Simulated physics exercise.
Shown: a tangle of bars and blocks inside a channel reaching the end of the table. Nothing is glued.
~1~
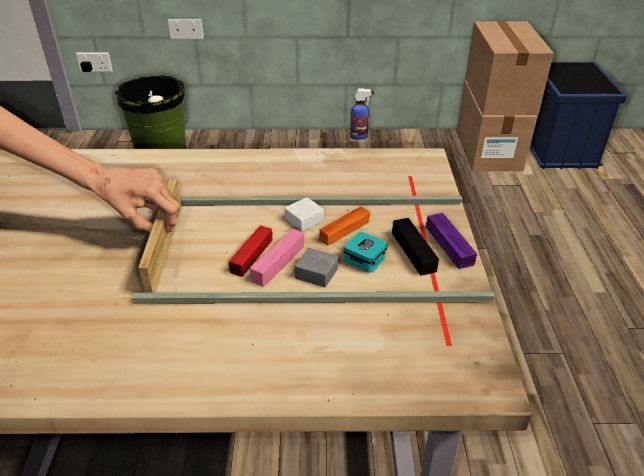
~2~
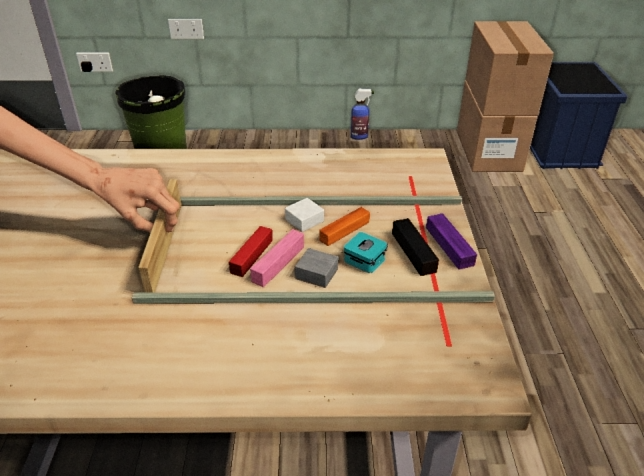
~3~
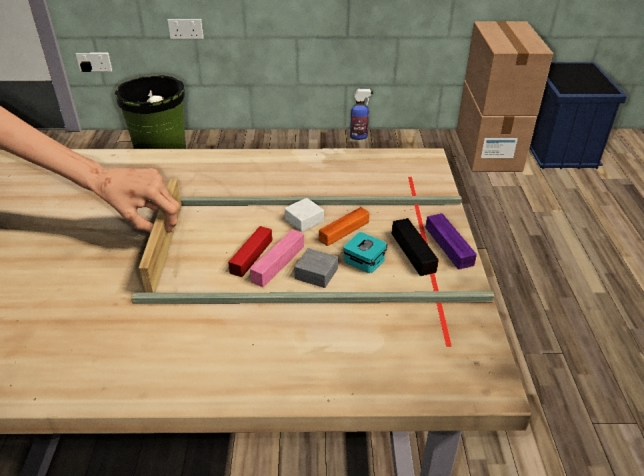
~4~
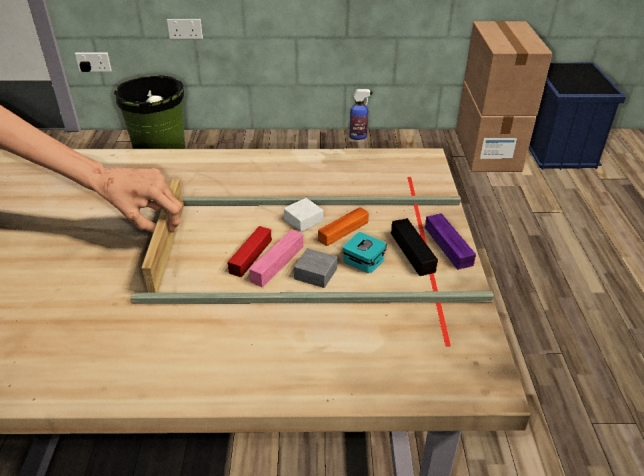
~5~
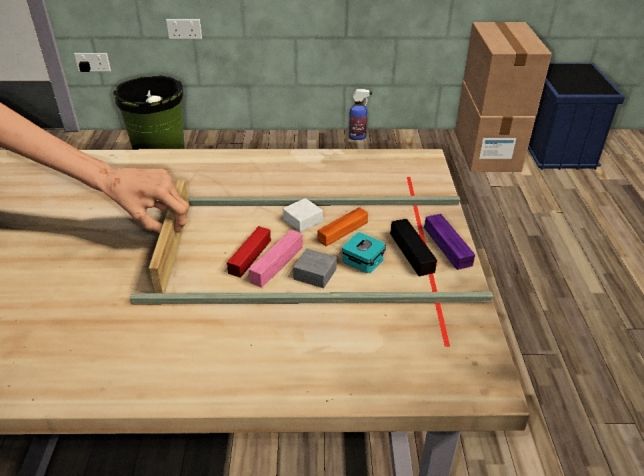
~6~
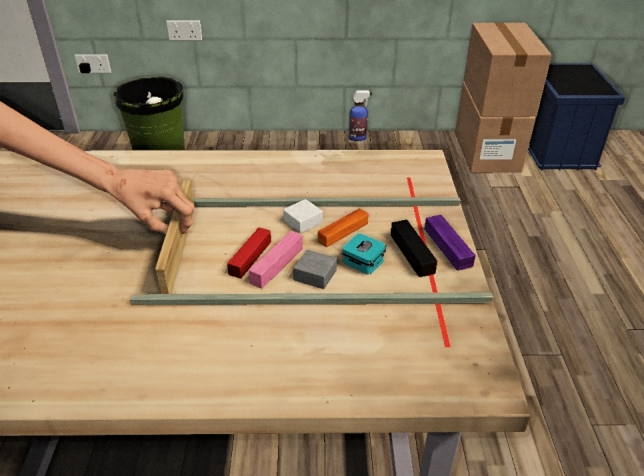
The footage shows a hand holding a wooden board upright between two rails on a table, then sliding it slightly right toward a cluster of colourful bars and blocks, which stay still, with a black bar lying across a red line.
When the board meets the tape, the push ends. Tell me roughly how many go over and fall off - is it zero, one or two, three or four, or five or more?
Roughly one or two fall off.
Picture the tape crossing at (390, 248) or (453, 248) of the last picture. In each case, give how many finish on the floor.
0 and 5 down on the floor.
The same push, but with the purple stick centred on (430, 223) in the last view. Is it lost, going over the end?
From that start it falls away.
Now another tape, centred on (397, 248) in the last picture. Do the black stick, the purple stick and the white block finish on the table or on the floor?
The outcome is that the black stick does not come off, the purple stick goes down and the white block does not come off.
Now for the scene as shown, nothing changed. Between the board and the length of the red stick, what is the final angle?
Near 0 degrees.
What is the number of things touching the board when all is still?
2 in contact.
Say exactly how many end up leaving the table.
Count: 2.
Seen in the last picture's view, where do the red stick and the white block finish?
Close to (435, 252); the other close to (437, 212).
Soon after, none off yet; purple stick at rest near (449, 242); black stick at rest near (413, 247); turquoise case at rest near (364, 254).
After that, none off yet; purple stick at rest near (449, 242); black stick moving near (421, 246); turquoise case displaced about its own width near (396, 247).
In the end, the number that fall off is one or two; gone, black stick and purple stick.
